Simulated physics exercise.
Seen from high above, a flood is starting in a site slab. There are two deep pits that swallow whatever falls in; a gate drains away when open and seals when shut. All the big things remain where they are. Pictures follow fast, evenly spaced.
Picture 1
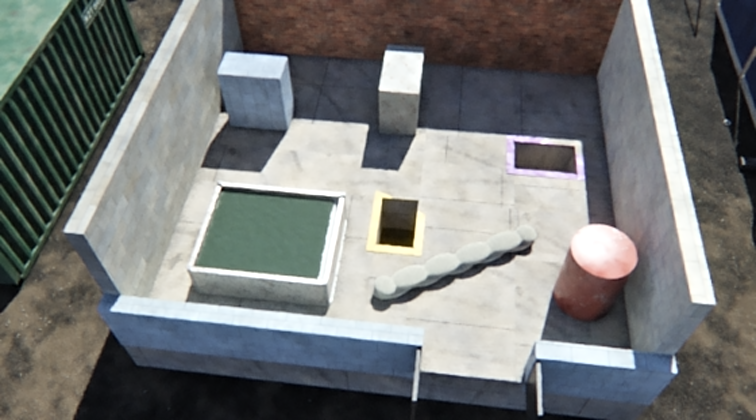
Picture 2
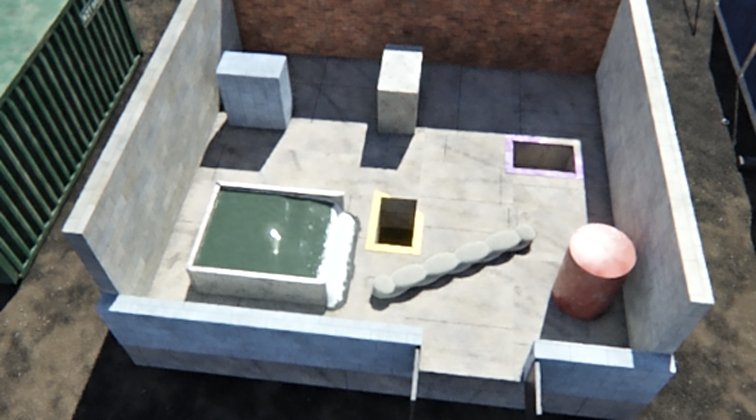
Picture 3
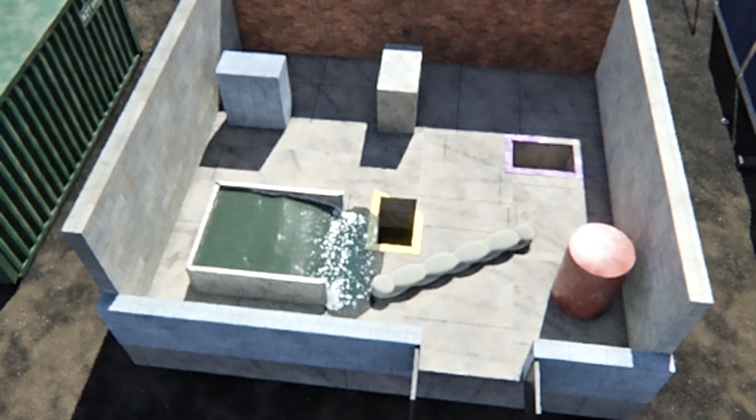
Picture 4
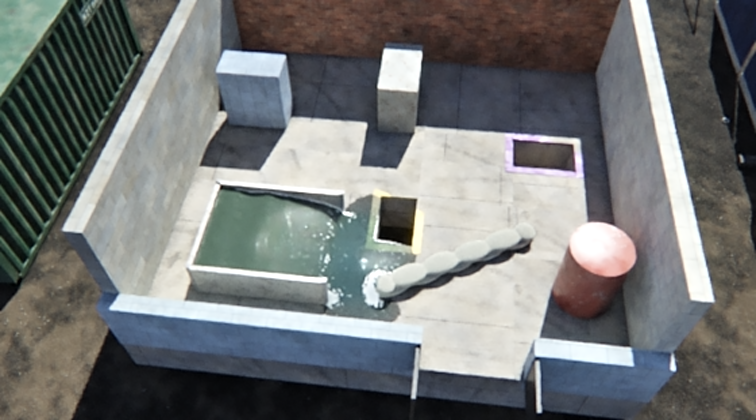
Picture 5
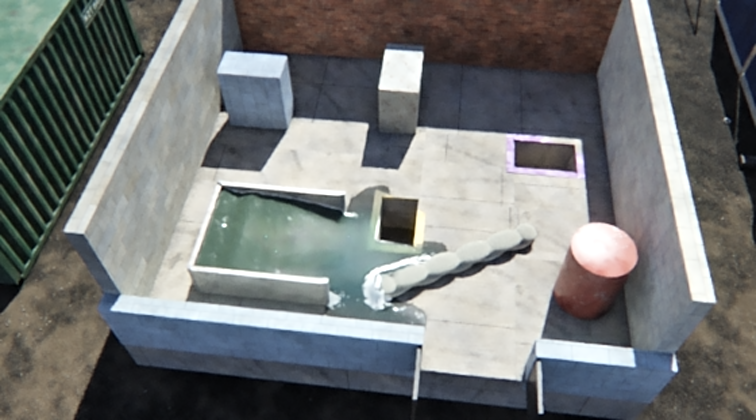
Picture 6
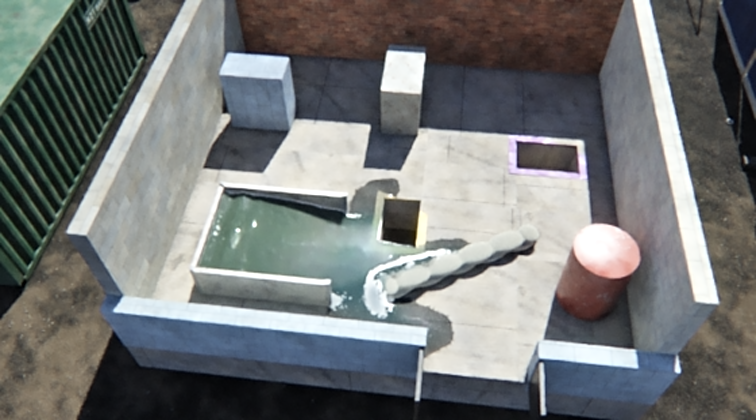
Water pours from the right side of a tank and spreads across the concrete slab.
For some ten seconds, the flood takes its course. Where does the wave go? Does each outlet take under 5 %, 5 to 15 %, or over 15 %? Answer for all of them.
Answer: The gate takes 5 to 15 %; the yellow pit takes over 15 %; the purple pit takes 5 to 15 %.
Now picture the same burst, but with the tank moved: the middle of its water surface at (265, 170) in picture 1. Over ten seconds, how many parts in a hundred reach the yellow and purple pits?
After ten seconds: Yellow pit at 50 percent, purple pit at 15 percent.
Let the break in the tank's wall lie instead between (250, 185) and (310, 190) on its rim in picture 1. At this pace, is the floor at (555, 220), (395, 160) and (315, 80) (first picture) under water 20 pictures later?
Note, points one to three: Unreached / reached and soaked / reached and soaked.
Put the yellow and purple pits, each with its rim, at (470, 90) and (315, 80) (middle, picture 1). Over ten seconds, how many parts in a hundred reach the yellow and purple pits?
Percentages by pit: Yellow at 20, purple at 0.
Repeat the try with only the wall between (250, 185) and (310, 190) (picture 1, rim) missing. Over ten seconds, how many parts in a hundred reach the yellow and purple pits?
Per cent: Yellow 2, purple 8.
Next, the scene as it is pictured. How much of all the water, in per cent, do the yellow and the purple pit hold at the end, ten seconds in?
The first comes to roughly 46 percent, the second to roughly 10 percent.
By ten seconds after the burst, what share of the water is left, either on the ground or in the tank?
Roughly 38 out of every hundred parts.
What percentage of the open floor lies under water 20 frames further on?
My estimate is roughly 40 percent.
A moment on, water covers 15 % of the floor; the gate 0 %, the yellow pit 13 %, the purple pit 0 %.
Next, water covers 30 % of the floor; the gate 2 %, the yellow pit 25 %, the purple pit 1 %.
Then, water covers 40 % of the floor; the gate 3 %, the yellow pit 35 %, the purple pit 5 %.
Later, water covers 40 % of the floor; the gate 5 %, the yellow pit 41 %, the purple pit 7 %.
In the end, water covers 45 % of the floor; the gate 8 %, the yellow pit 45 %, the purple pit 10 %.
